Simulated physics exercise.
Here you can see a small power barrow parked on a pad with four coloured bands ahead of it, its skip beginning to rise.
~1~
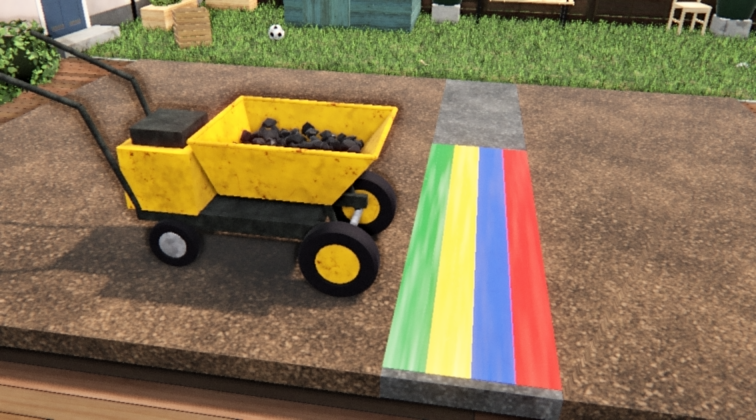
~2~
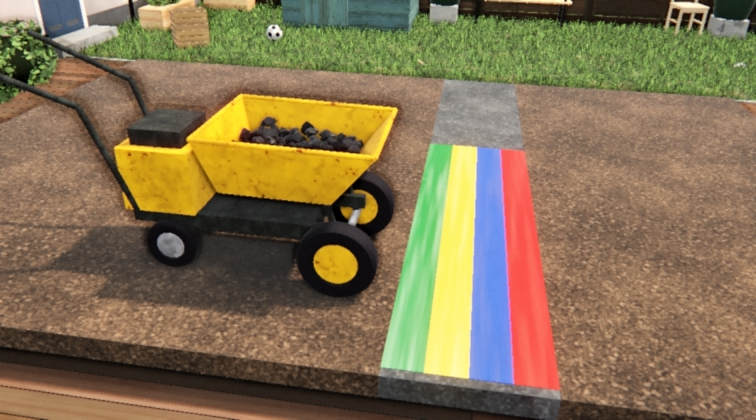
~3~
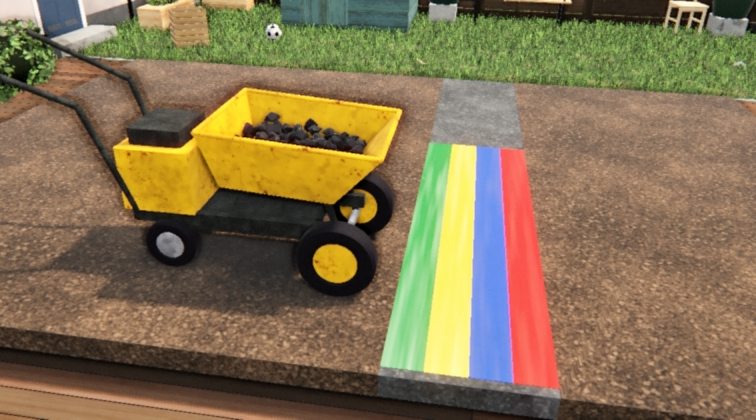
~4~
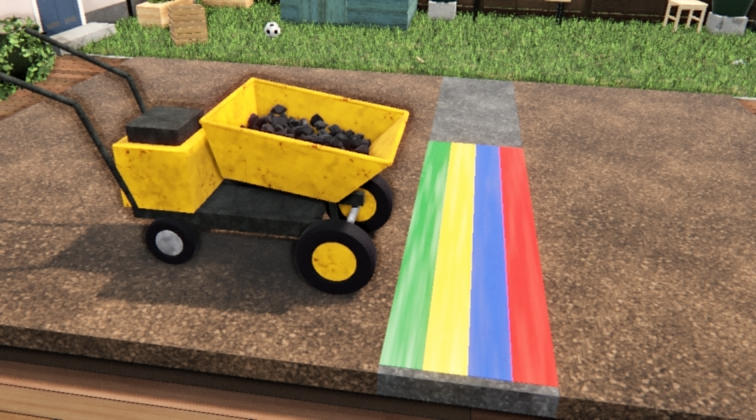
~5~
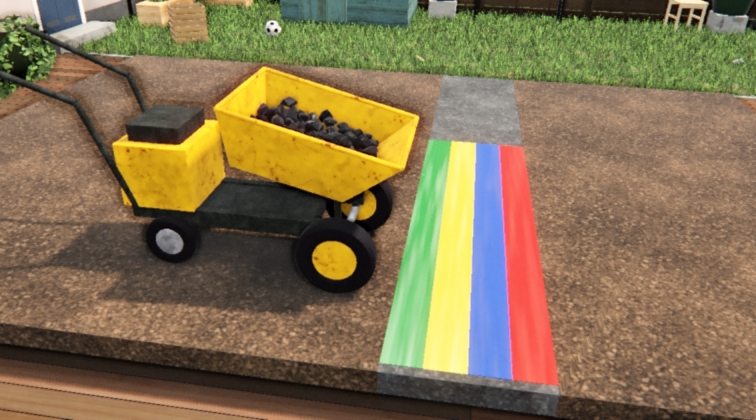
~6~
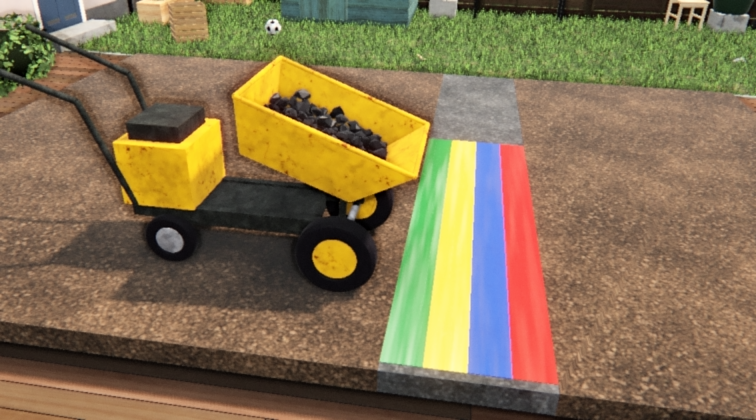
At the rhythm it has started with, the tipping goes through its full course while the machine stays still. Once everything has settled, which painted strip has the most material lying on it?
Most of it lies on the blue strip.
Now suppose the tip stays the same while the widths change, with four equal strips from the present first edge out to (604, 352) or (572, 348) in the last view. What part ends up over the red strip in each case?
I'd estimate some 10 per cent, and then some 20 per cent.
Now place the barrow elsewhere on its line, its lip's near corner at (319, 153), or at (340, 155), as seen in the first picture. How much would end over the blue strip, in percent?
About 20 and 20 per cent.
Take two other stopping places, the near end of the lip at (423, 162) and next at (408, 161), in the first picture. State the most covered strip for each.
Case 1 - the red strip; case 2 - the red strip.
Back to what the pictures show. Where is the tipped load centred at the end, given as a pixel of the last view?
Centre at rest, last view: Approx. (499, 268).
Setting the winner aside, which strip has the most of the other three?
That would be the strip in red.
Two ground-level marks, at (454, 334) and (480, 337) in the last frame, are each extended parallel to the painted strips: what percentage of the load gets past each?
Close to 80 and 60 per cent respectively.
Just after the last frame, skip tipped steeply; every one in the skip.
A moment on, skip tipped right over; the larger part in the skip; just a few over the yellow strip; roughly a quarter over the blue strip; just a few over the red strip.
Further on, skip tipped right over; roughly a quarter in the skip; about a tenth over the yellow strip; roughly a third over the blue strip; roughly a quarter over the red strip; about a tenth off the paint.
When it is over, skip tipped right over; roughly a quarter in the skip; not one over the green strip; about a tenth over the yellow strip; roughly a third over the blue strip; roughly a quarter over the red strip; about a tenth off the paint.
